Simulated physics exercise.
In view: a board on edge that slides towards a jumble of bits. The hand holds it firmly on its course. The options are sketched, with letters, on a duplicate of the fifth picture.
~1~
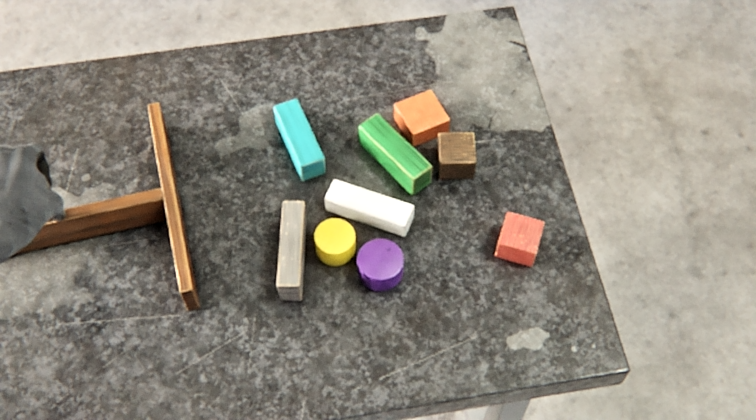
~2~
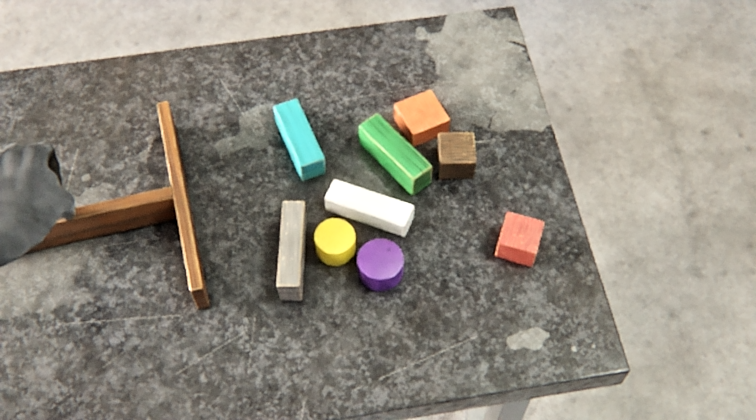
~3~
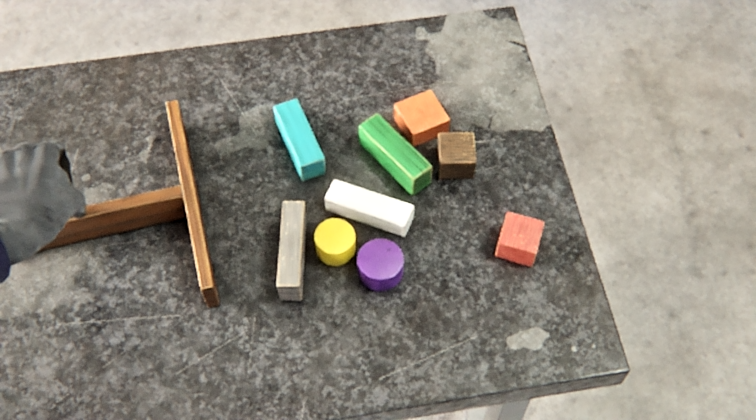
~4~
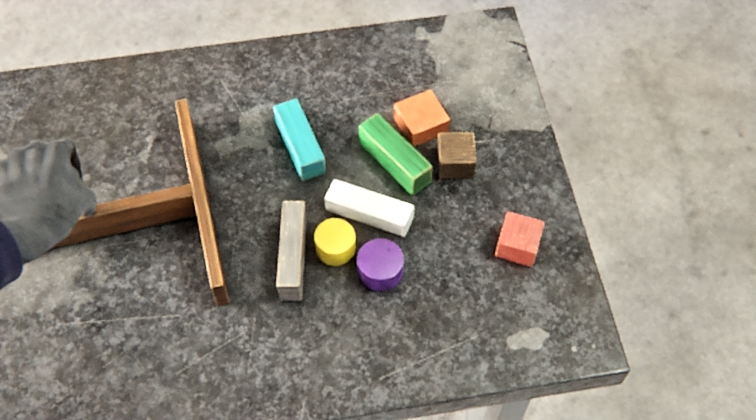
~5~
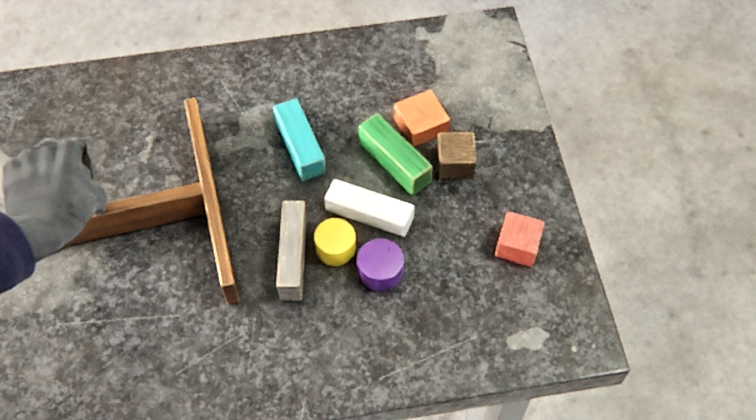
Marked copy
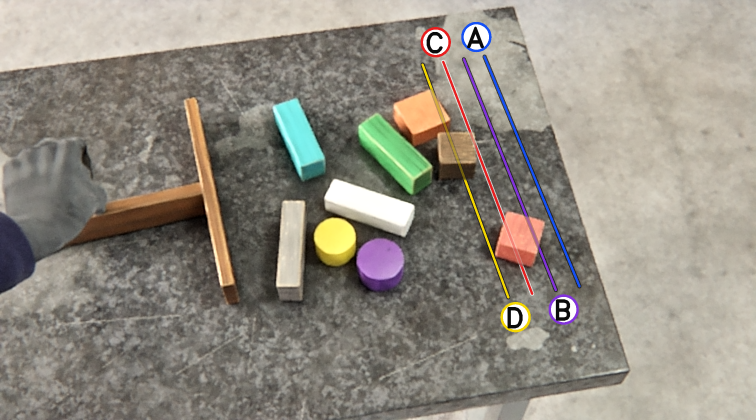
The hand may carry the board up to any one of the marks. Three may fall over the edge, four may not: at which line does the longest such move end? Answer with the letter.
Line B.
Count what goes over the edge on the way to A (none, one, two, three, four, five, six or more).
By then, six or more.
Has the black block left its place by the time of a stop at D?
Yes.
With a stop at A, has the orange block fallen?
By then, yes.
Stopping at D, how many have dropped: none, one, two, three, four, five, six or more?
The count is none.
On the marked copy, A at (528, 163); B at (506, 166); C at (484, 169); D at (462, 172).
Taking B. A third of the way, board (316, 171); purple tin (393, 266); turquoise stick (324, 136).
Two thirds of the way, board (424, 156); red block (538, 235); black block (508, 134).
When it is over, board (506, 144); black block over the edge; red block over the edge; two fallen.
As for the rest, A drops seven; C is within the limit but short; D is within the limit but short.
